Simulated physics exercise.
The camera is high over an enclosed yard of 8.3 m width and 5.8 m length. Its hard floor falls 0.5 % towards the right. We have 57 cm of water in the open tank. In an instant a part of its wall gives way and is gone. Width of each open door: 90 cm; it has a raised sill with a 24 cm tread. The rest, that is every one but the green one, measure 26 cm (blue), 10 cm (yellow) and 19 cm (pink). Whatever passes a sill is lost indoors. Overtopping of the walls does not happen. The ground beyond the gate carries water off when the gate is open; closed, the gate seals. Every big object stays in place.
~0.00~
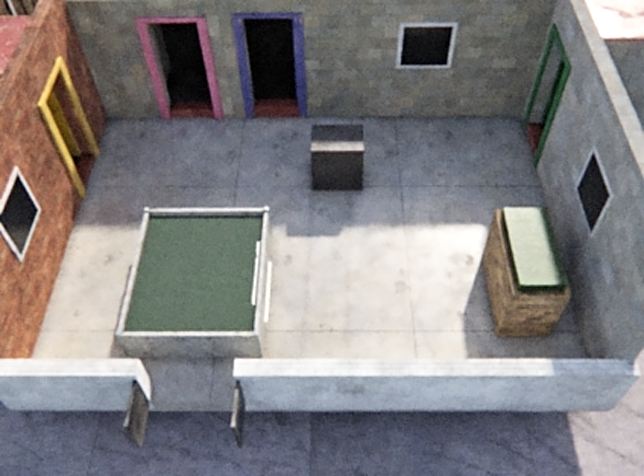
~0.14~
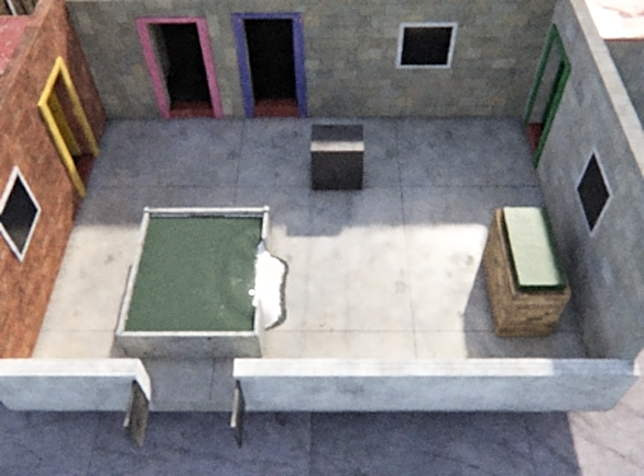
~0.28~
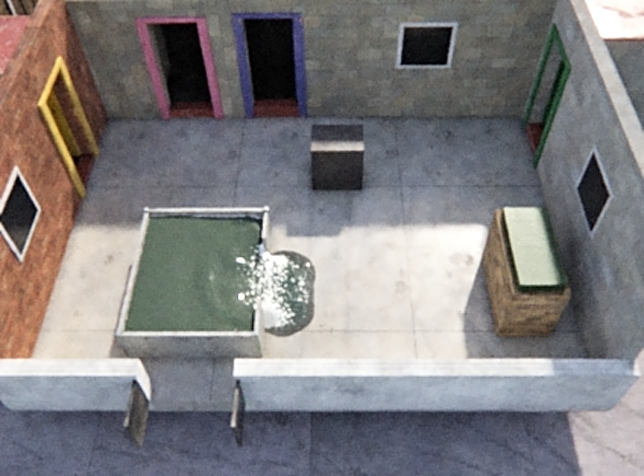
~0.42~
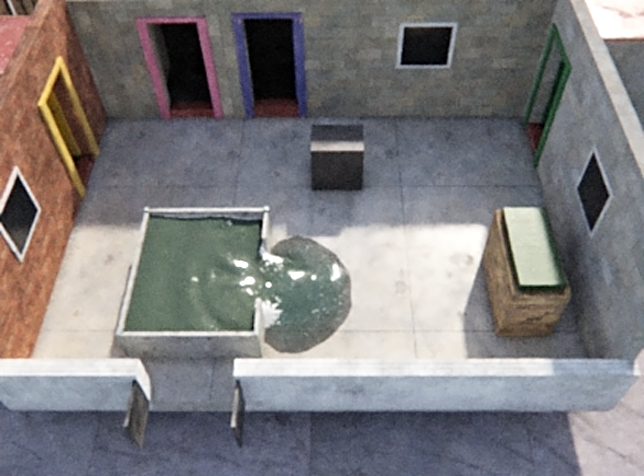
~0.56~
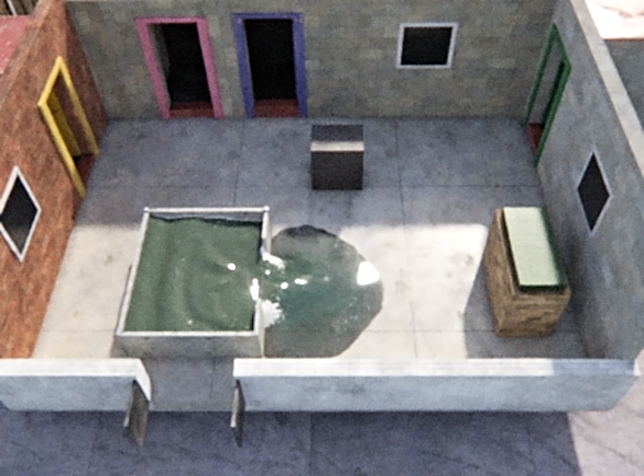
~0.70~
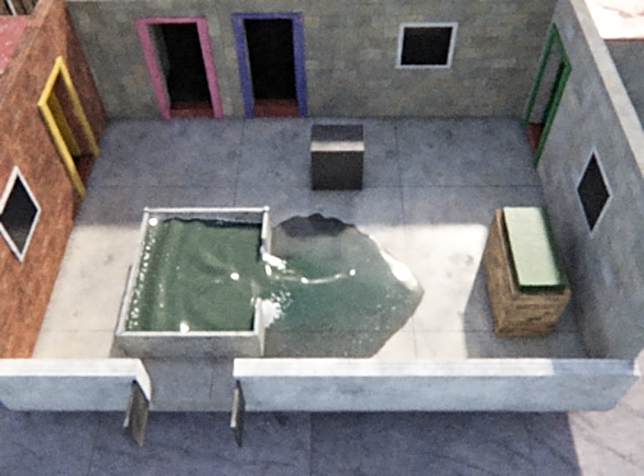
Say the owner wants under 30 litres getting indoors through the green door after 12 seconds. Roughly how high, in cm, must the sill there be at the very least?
At the very least some 12 cm.
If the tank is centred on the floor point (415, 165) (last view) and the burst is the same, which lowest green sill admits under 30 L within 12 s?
You'd need some 33 cm.
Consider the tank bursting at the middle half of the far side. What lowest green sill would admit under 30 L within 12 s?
About 8.5 centimetres.
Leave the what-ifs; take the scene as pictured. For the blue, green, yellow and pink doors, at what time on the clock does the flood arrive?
It gets to blue after 6.0 s, green after 2.6 s, yellow after 9.0 s and pink after 7.5 s.
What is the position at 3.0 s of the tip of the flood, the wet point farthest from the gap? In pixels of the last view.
Front tip: Approx. (523, 117) px.
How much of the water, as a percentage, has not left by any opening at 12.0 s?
Close to 100 in a hundred.
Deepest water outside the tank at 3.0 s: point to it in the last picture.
Around pixel (584, 386).
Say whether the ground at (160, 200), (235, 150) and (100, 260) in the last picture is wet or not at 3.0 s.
Listed order - unwetted, unwetted, unwetted.
After 1.4 s water covers 25 % of the floor, deepest (32 cm) near (277, 292); it has not reached the green door.
After 3.0 s water covers 45 % of the floor, deepest (32 cm) near (584, 386); 10 cm at the green door, 0 litres in over its 17 cm sill.
After 12.0 s water covers 90 % of the floor, deepest (10 cm) near (584, 342); 10 cm at the green door, 3 litres in over its 17 cm sill.
At the green door as built, the water arrived by 2.7 s and peaked near 18 cm at 6.6 s.
With a sill of 10 cm, 64 litres would have come in within the 12 s; with 13.5 cm, 17 litres. So under 30 litres takes about 12 cm.
